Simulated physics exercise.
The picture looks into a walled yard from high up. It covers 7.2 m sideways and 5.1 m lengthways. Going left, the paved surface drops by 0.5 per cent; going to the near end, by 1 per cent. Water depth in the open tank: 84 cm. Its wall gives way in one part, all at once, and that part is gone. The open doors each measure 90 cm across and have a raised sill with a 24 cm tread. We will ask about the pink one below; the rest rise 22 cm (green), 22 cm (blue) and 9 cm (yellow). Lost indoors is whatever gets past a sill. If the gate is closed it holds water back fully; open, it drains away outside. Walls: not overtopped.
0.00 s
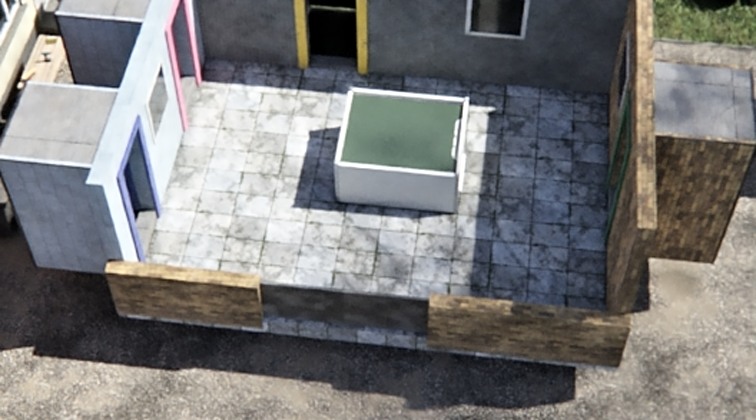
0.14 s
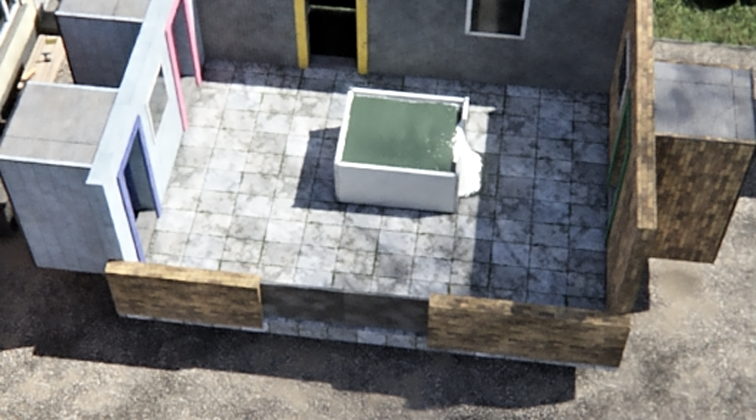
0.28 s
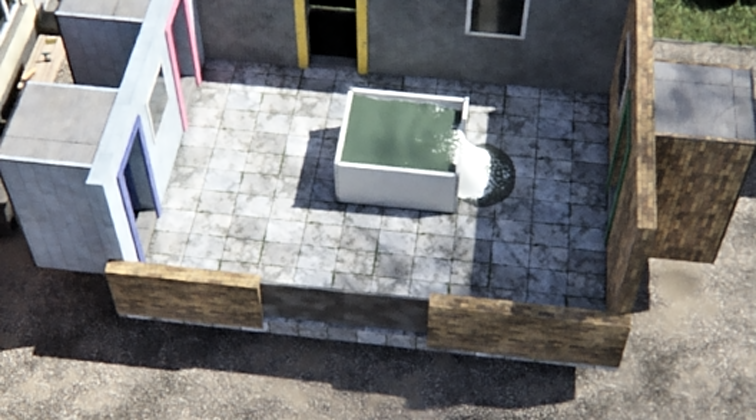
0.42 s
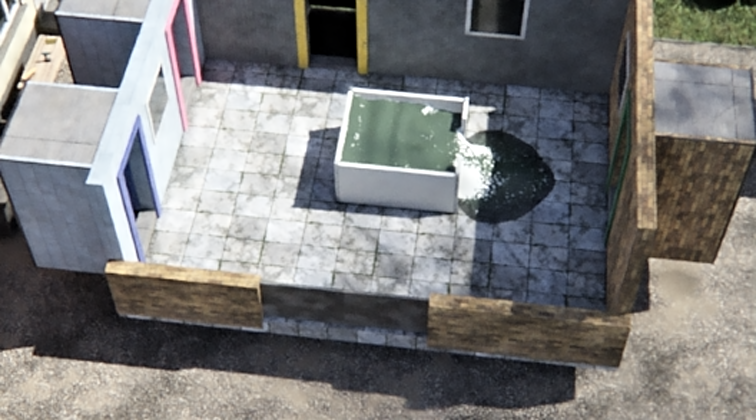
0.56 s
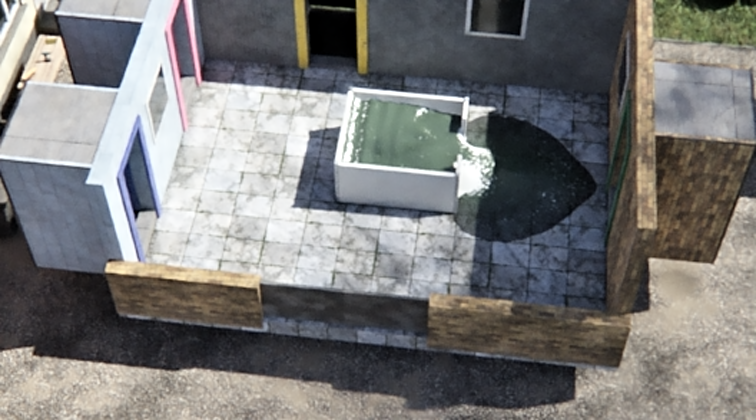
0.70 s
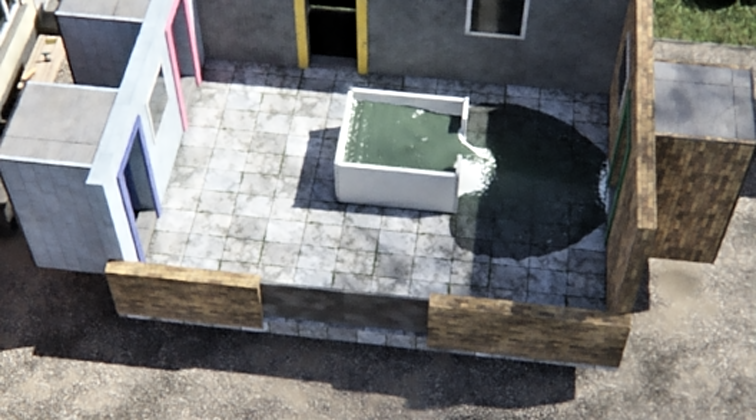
Green water pours through the open tank's right side and spreads rightward across the paved yard.
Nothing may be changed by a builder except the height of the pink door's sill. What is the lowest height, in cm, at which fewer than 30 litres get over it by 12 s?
7.5 cm.
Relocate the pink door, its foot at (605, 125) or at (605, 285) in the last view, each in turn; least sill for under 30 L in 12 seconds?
Roughly 20 cm, then roughly 11.5 cm.
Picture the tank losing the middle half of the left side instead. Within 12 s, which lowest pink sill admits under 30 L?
About 22 cm.
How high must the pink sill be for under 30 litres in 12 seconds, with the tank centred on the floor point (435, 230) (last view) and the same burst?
In this case, 7.5 cm or so.
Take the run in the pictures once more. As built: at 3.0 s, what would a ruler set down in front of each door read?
Depths in cm - green: 19, blue: 0, pink: 0, yellow: 0.
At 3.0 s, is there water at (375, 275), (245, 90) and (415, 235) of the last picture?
1: Unwetted; 2: Unwetted; 3: Unwetted.
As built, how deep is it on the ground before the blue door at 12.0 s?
12.5 cm.
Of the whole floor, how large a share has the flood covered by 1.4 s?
About 25 per cent.
After 1.4 s water covers 25 % of the floor, deepest (41 cm) near (467, 170); it has not reached the pink door.
After 3.0 s water covers 35 % of the floor, deepest (28 cm) near (595, 342); it has not reached the pink door.
After 12.0 s water covers 100 % of the floor, deepest (14 cm) near (136, 293); 8 cm at the pink door, 0 litres in over its 26 cm sill.
At the pink door as built, the water arrived by 5.0 s and peaked near 12 cm at 5.4 s.
With a sill of 6 cm, 55 litres would have come in within the 12 s; with 9.5 cm, 7 litres. So under 30 litres takes about 7.5 cm.
